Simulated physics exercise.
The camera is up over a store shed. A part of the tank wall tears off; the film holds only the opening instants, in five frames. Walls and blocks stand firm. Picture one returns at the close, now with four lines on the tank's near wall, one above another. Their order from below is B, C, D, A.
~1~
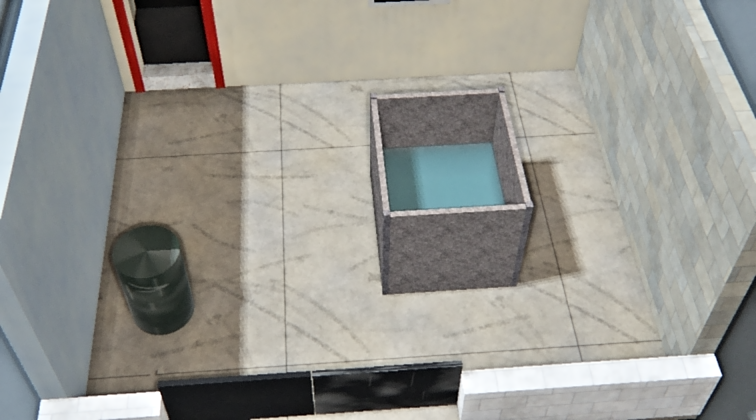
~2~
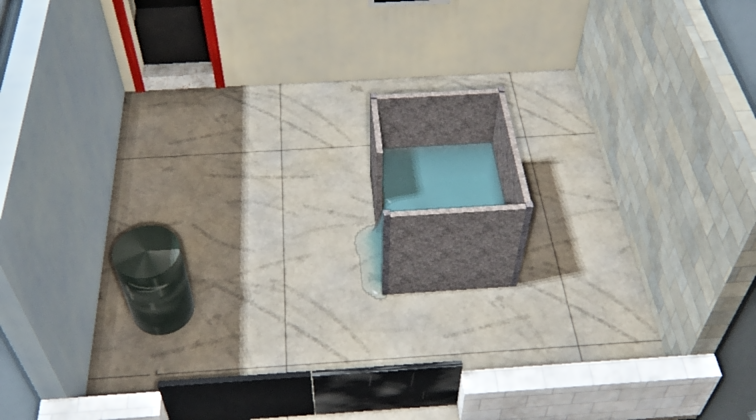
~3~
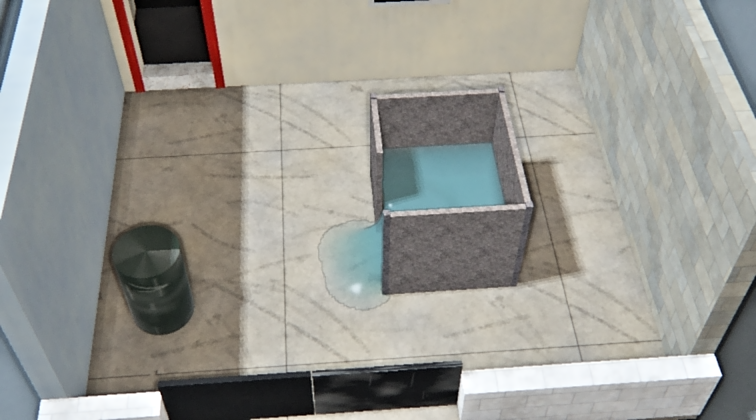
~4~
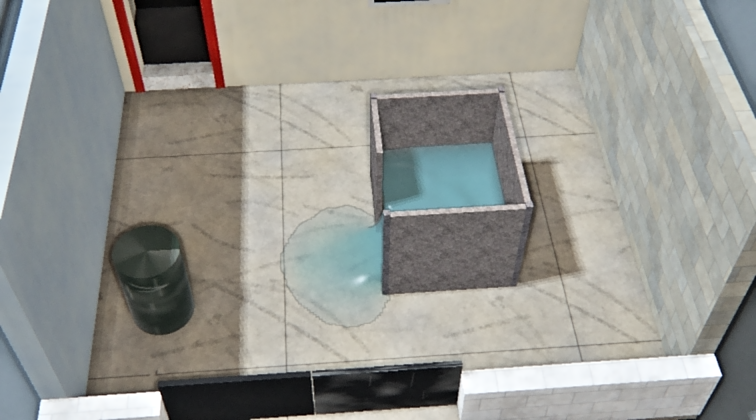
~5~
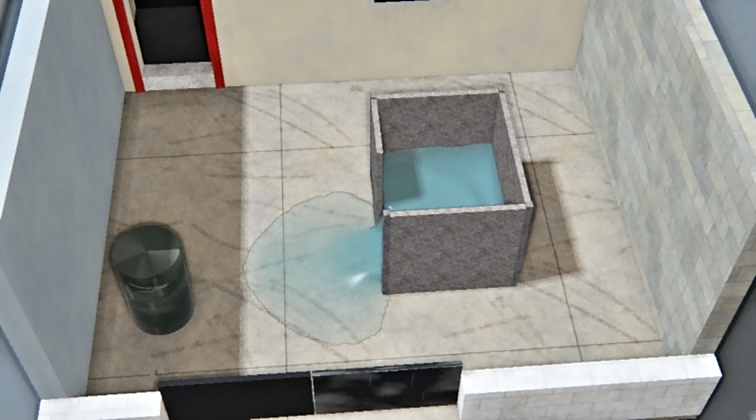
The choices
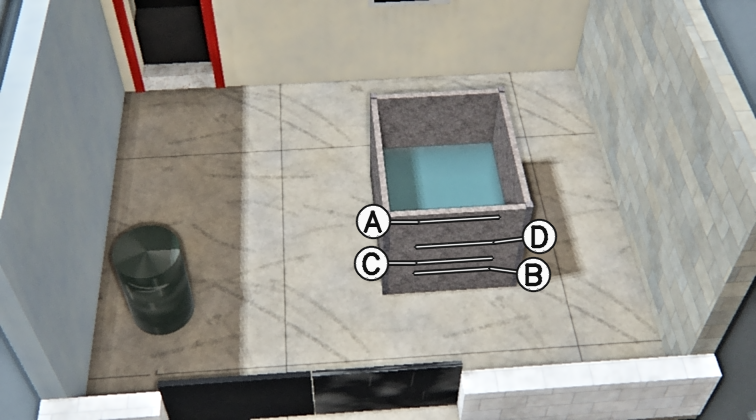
A grey stone tank of blue-green water stands right of centre on a pale, veined floor, seen from high above a walled store shed. A dark green barrel stands in the shade at left, a red-framed doorway is behind it, and a black gate is set in the near white wall. Water pours from the tank's left side and spreads leftward in a widening puddle, while the camera stays still.
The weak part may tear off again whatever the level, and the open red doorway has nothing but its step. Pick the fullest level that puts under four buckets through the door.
Level D.
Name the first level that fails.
A.
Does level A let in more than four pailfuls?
Yes.
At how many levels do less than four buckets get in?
Three of them.
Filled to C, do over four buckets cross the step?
No, that is safe.
On the marked copy, A at (458, 219); B at (452, 270); C at (453, 260); D at (455, 244); from the bottom up B, C, D, A.
If A is chosen, about 11 bucketfuls get in.
If B is chosen, nothing gets over.
If C is chosen, nothing gets over.
If D is chosen, a bucket or two gets in.
